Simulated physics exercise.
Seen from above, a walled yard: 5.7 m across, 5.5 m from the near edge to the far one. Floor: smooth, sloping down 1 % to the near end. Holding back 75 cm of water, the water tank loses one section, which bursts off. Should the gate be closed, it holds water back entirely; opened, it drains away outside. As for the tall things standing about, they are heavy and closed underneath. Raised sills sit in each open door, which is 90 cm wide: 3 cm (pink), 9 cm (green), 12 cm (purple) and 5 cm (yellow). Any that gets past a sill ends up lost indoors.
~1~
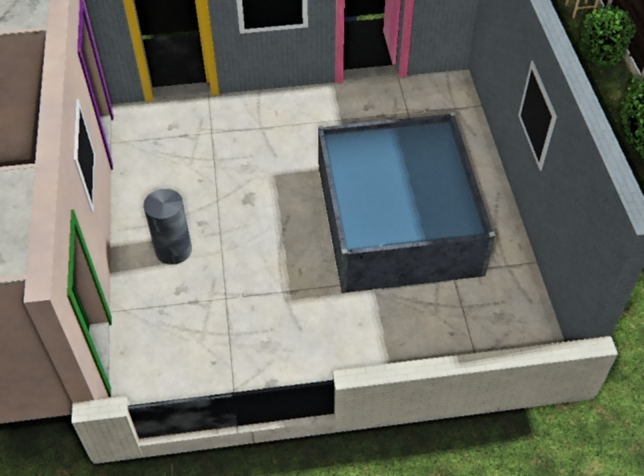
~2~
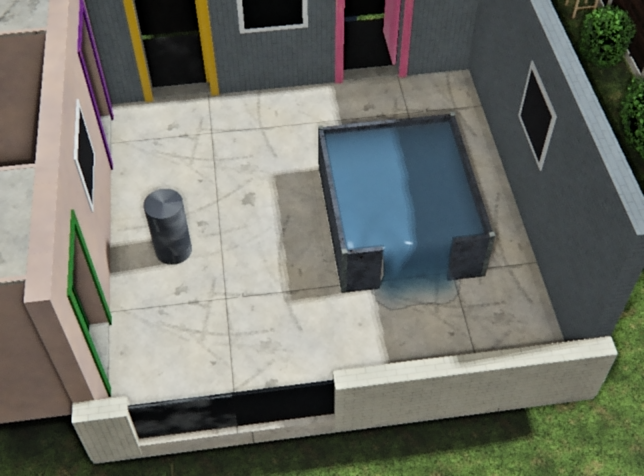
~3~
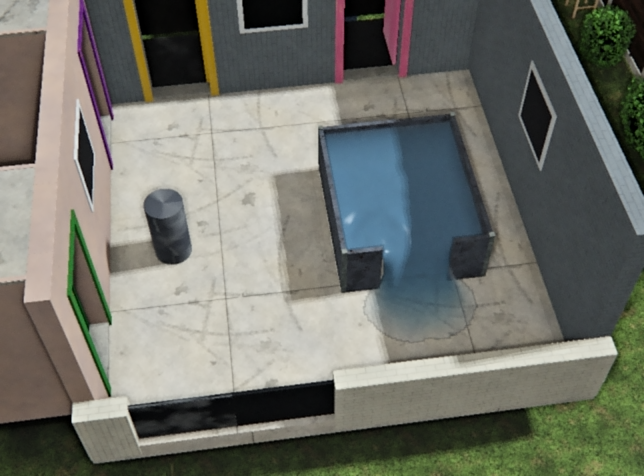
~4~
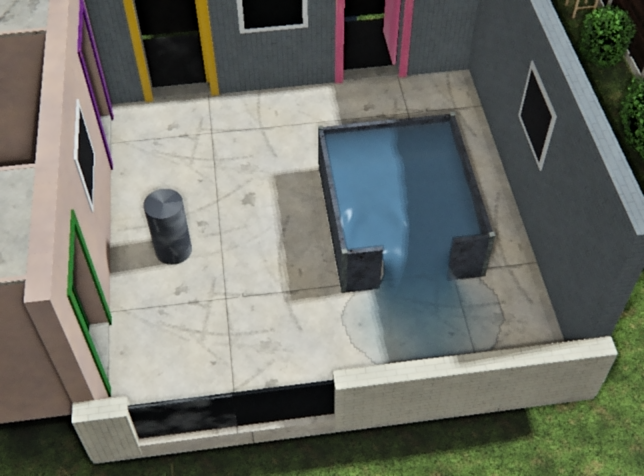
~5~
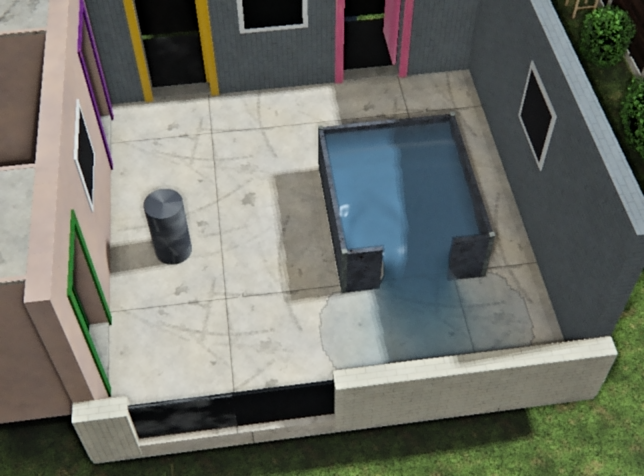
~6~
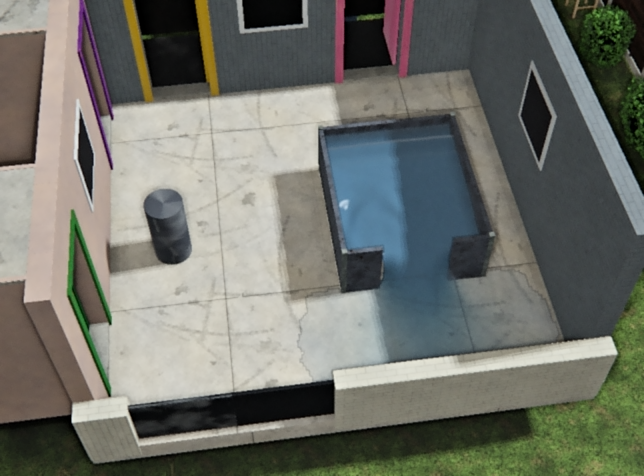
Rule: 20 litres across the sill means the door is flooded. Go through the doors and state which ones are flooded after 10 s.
As I see it, the pink door overshoots the limit; the green door overshoots the limit; the purple door undershoots the limit; the yellow door overshoots the limit.
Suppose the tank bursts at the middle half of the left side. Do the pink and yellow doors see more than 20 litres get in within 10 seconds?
Against the limit, the pink door stays within it and the yellow door exceeds it.
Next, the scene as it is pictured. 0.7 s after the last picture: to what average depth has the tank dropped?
Some 52 cm.
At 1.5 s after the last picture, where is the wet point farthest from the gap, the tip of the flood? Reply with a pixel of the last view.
Around pixel (110, 430).
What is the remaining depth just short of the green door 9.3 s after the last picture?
I'd put it near 10.0 cm.
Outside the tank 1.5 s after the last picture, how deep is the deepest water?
Roughly 46 cm.
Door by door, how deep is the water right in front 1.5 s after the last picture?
In cm: Pink 0, green 17, purple 0, yellow 0.
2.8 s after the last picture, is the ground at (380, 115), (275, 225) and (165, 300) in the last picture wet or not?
Listed in sequence, the spots are bone dry, bone dry and drenched.
Then, 0.7 s after the last picture water covers 20 % of the floor and is deepest (60 cm) near (557, 373); pink door not reached, green door not reached, purple door not reached, yellow door not reached.
Then, 1.5 s after the last picture water covers 35 % of the floor and is deepest (46 cm) near (557, 373); pink door not reached, green door 17 cm at the sill, 2 L in, purple door not reached, yellow door not reached.
Then, 2.8 s after the last picture water covers 55 % of the floor and is deepest (35 cm) near (467, 73); pink door not reached, green door 20 cm at the sill, 70 L in, purple door not reached, yellow door not reached.
Then, 5.3 s after the last picture water covers 90 % of the floor and is deepest (20 cm) near (441, 388); pink door 7 cm at the sill, 19 L in, green door 16 cm at the sill, 146 L in, purple door 3 cm at the sill, 0 L in, yellow door 11 cm at the sill, 8 L in.
Then, 9.3 s after the last picture water covers 100 % of the floor and is deepest (14 cm) near (112, 216); pink door 6 cm at the sill, 53 L in, green door 10 cm at the sill, 180 L in, purple door 10 cm at the sill, 4 L in, yellow door 9 cm at the sill, 57 L in.
